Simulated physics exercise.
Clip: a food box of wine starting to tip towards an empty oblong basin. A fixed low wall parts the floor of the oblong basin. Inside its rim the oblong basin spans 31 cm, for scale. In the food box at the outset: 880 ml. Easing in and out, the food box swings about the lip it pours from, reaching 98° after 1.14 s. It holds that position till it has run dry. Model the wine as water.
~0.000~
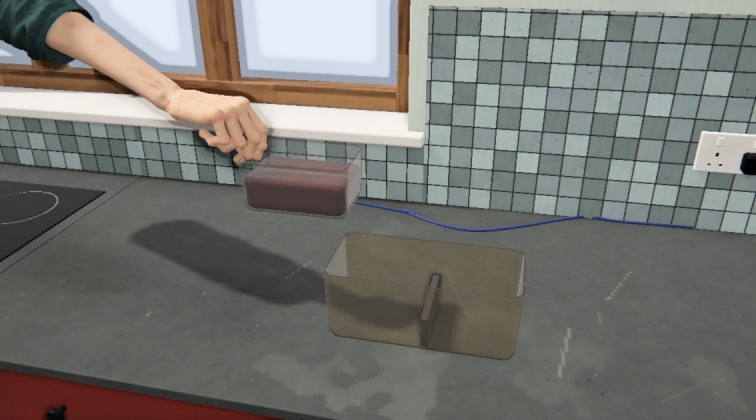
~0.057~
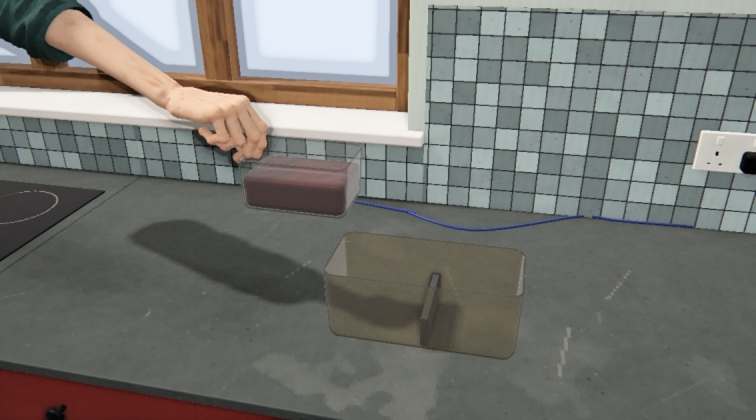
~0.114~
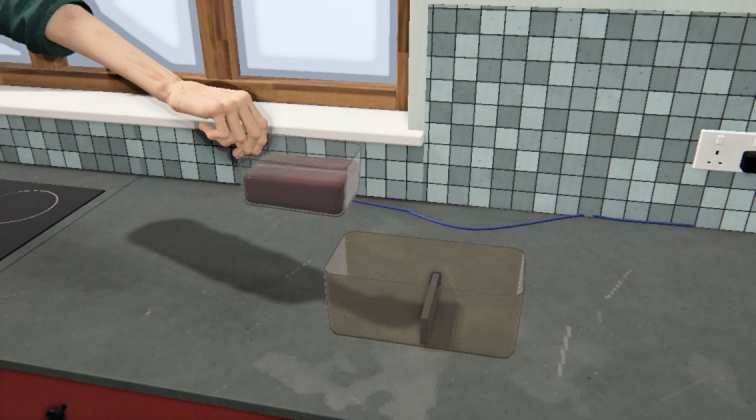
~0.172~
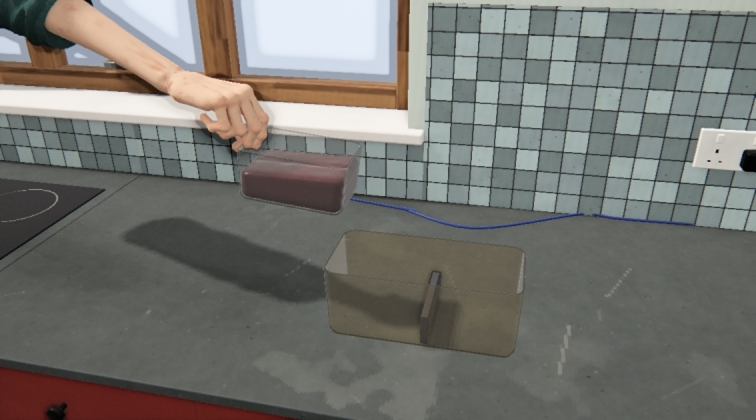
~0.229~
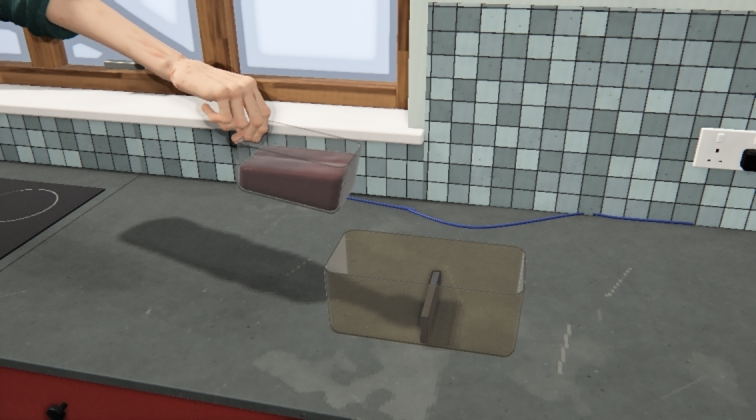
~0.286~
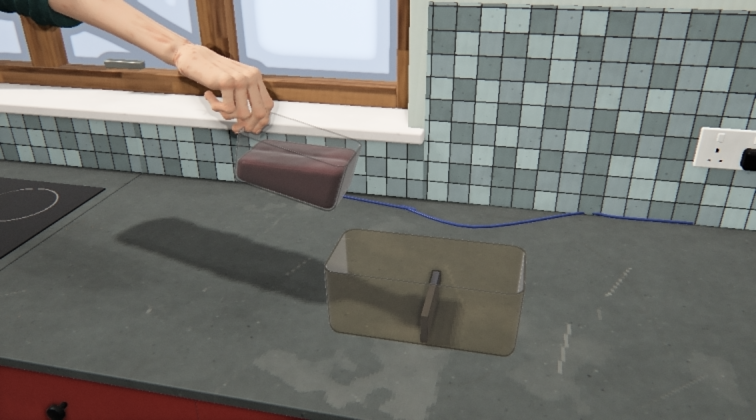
At the start, a hand holds a clear food box of dark red liquid nearly level above a grey kitchen counter, behind and left of an empty oblong basin with a low wall inside. The box then tilts slowly rightward, its left end rising slightly as the liquid shifts toward the lower right side.
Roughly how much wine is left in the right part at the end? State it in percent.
Roughly 45 per cent is left in the right part.
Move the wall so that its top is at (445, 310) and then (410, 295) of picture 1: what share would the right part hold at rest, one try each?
Respectively 25 and 75 %.
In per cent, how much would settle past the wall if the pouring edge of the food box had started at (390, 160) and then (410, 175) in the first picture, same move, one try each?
85 then 85 %.
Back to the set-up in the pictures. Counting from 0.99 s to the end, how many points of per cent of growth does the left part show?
Around 30 in a hundred.
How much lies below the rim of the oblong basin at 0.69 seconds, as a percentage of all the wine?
Some 3 per cent.
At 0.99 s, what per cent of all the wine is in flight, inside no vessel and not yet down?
Estimate: Around 18 per cent.
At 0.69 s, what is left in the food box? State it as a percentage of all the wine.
At that time about 60 in a hundred parts are still held.
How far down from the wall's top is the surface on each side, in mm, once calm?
The left side gives some 34 mm, the right side some 32 mm.
After 0.69 s the tilt is 65° and 60 per cent is still to pour, 3 is left of the wall and 0 right of it.
After 0.99 s the tilt is 94° and 15 per cent is still to pour, 18 is left of the wall and 45 right of it.
After 1.30 s the tilt is 98° and 2 per cent is still to pour, 42 is left of the wall and 45 right of it.
After 1.64 s the tilt is 98° and 0 per cent is still to pour, 48 is left of the wall and 45 right of it.
In the end 48 per cent lies left of the wall, 45 right of it and 7 outside.
